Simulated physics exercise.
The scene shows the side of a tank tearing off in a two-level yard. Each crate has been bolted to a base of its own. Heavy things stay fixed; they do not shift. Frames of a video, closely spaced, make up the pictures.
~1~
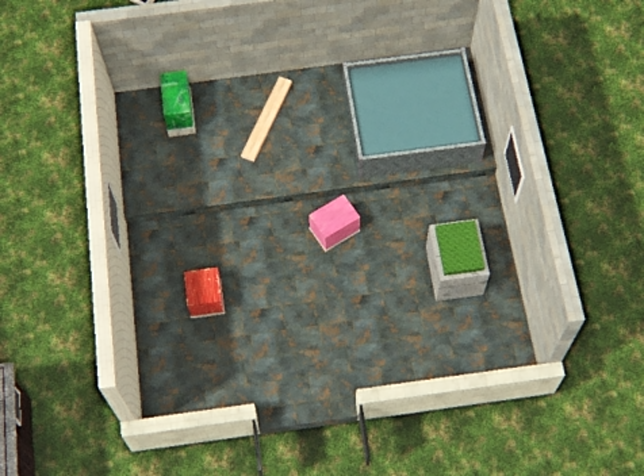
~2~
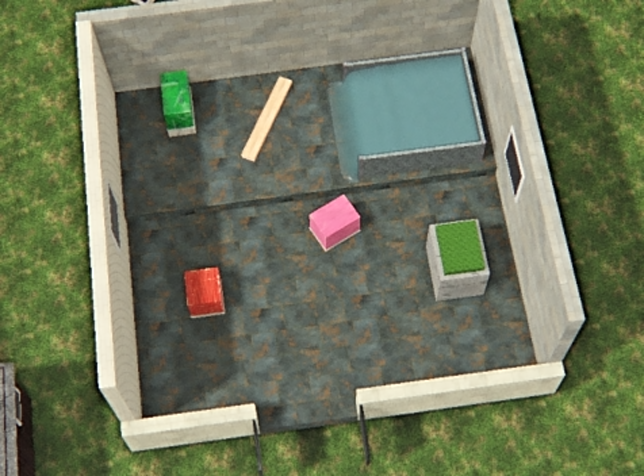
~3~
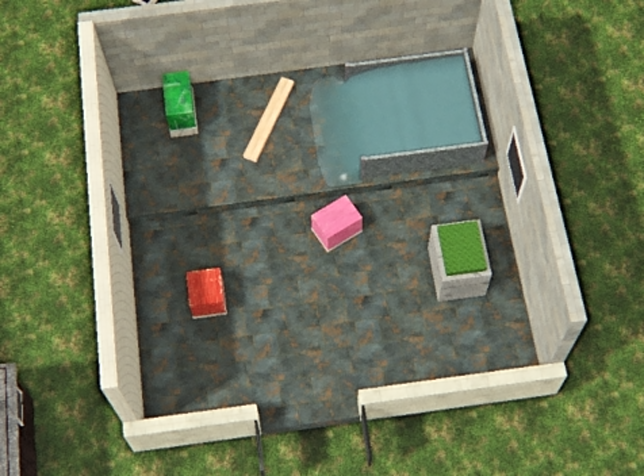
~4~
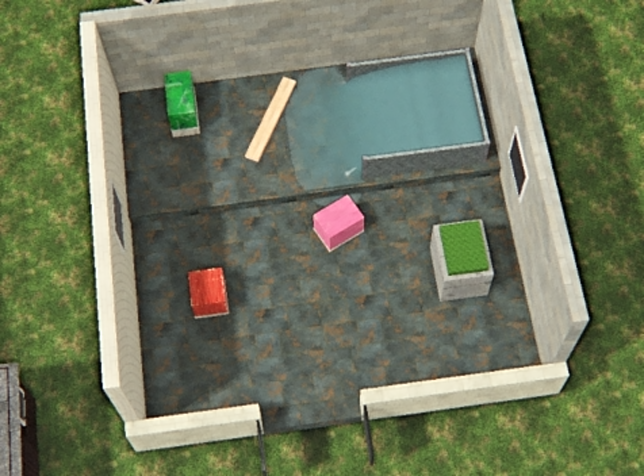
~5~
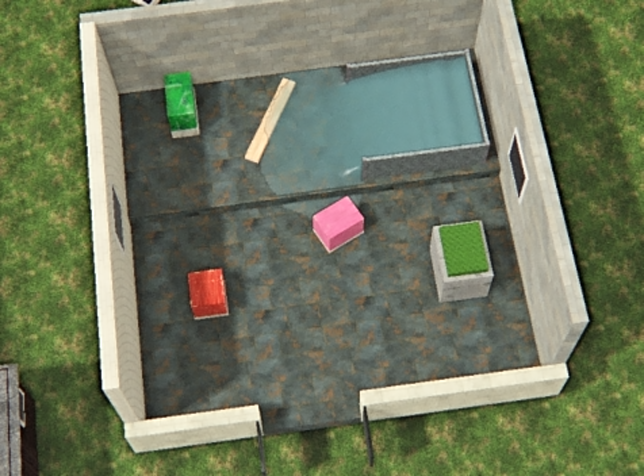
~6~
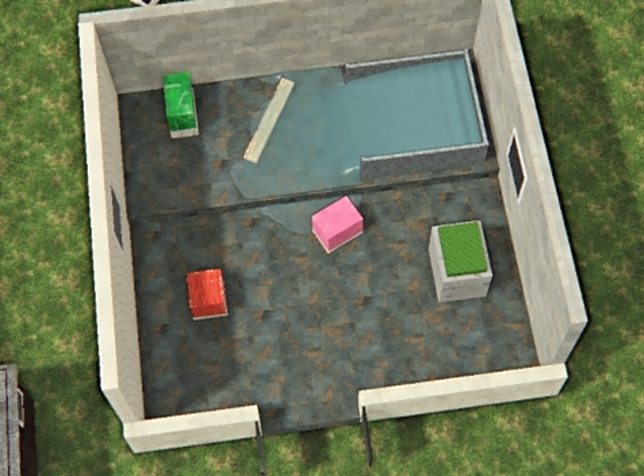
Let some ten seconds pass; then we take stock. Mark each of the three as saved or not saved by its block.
Green crate - not saved; red crate - not saved; pink crate - not saved.
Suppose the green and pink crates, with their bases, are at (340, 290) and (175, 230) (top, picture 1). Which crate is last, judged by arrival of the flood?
It's the green-painted one.
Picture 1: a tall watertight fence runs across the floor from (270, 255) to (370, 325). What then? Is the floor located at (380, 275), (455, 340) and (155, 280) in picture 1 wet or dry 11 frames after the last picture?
Outcome by spot, in order - unwatered, unwatered, watered.
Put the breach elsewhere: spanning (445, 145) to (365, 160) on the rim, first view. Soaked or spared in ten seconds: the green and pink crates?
In that case the green crate is never flooded and the pink crate is flooded.
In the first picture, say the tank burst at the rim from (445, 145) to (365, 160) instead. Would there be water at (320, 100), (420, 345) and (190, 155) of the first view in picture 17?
Order as asked: Untouched, swamped, untouched.
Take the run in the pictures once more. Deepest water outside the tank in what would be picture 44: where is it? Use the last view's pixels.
My best guess is roughly (146, 423).
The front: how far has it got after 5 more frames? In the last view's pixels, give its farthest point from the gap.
My guess would be about (127, 216).
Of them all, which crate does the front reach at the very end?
My answer is the one in red.
A moment on, water covers 35 % of the floor; the green crate water round its plinth, the red crate not reached, the pink crate water round its plinth.
Next, water covers 45 % of the floor; the green crate water round its plinth, the red crate water round its plinth, the pink crate water round its plinth.
Then, water covers 55 % of the floor; the green crate water round its plinth, the red crate water round its plinth, the pink crate water round its plinth.
Later, water covers 75 % of the floor; the green crate water round its plinth, the red crate water round its plinth, the pink crate water round its plinth.
In the end, water covers 90 % of the floor; the green crate was topped, the red crate was topped, the pink crate was topped.
